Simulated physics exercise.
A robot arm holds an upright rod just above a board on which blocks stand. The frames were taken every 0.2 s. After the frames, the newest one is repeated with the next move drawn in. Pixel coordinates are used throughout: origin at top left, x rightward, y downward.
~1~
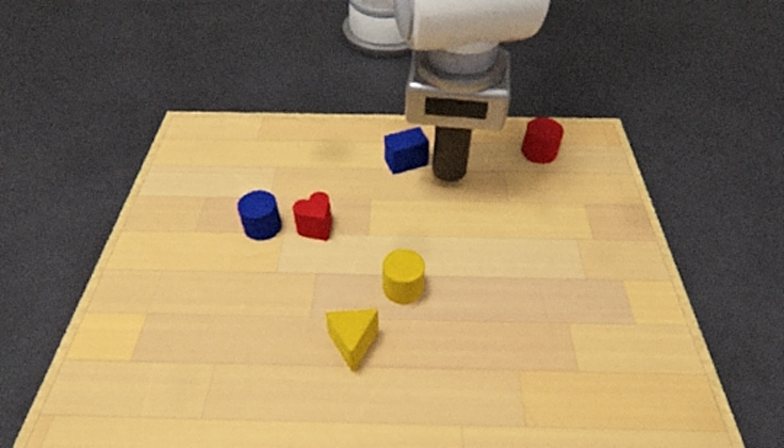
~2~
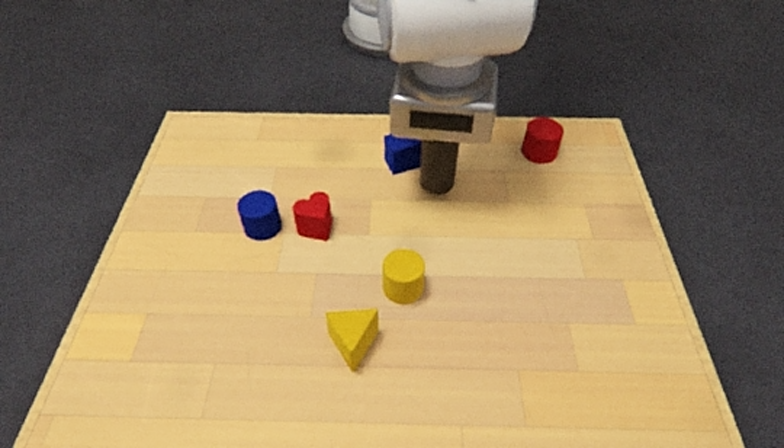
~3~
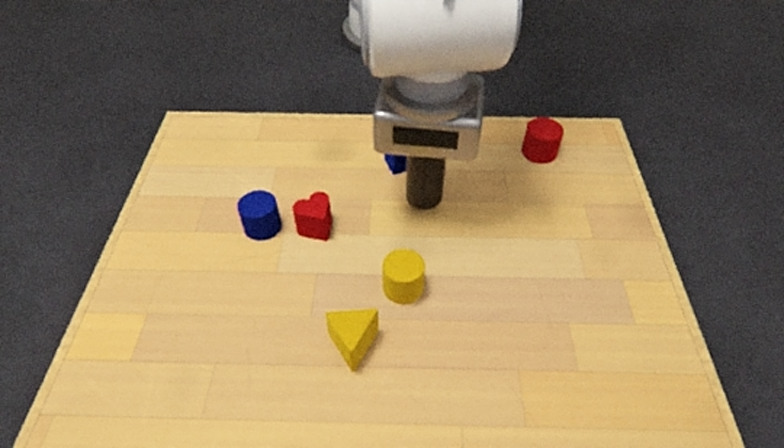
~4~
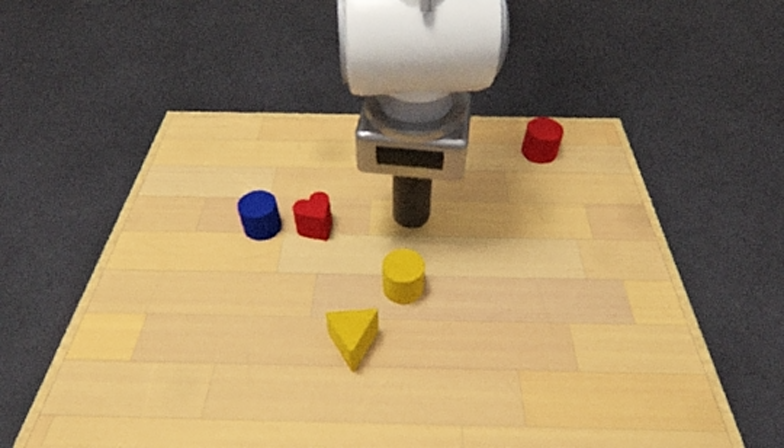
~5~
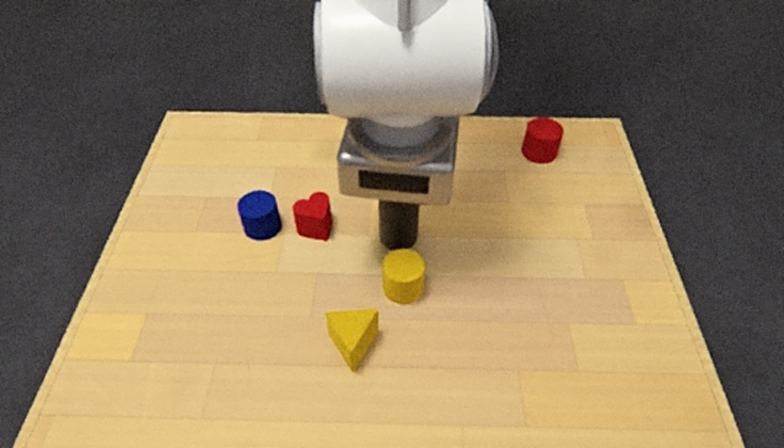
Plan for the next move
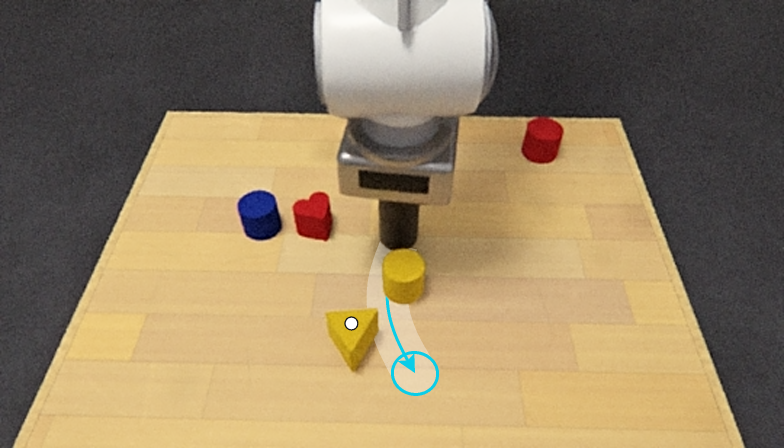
Robot arm moving a dark upright rod forward and slightly left over a wooden board, the red, blue and yellow blocks staying still.
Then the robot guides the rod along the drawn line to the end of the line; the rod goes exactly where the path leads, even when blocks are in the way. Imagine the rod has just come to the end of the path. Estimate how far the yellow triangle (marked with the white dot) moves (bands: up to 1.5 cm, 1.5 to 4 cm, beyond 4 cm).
Covers under 1.5 cm.
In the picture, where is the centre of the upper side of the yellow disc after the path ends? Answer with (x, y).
I'd say the yellow disc ends with its top centre at (465, 357).
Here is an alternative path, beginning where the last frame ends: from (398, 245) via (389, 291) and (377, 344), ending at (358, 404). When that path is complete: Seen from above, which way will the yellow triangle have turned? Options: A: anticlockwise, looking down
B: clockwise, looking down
Choice B: Clockwise, looking down.
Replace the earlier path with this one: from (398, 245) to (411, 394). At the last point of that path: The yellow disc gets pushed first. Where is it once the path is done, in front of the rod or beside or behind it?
Final position: Ahead.
The drawn path runs from (398, 245) over (388, 284) and (393, 327) to (415, 373); the dot is on the yellow triangle.
What follows on the original path. One third of the way, rod at (388, 276); yellow disc at (409, 293).
Two thirds of the way, rod at (393, 319); yellow triangle at (349, 329), turned 25° clockwise; yellow disc at (430, 330).
At the end, rod at (416, 365); red heart not moved; yellow triangle at (351, 333), turned 50° clockwise; yellow disc at (465, 357).
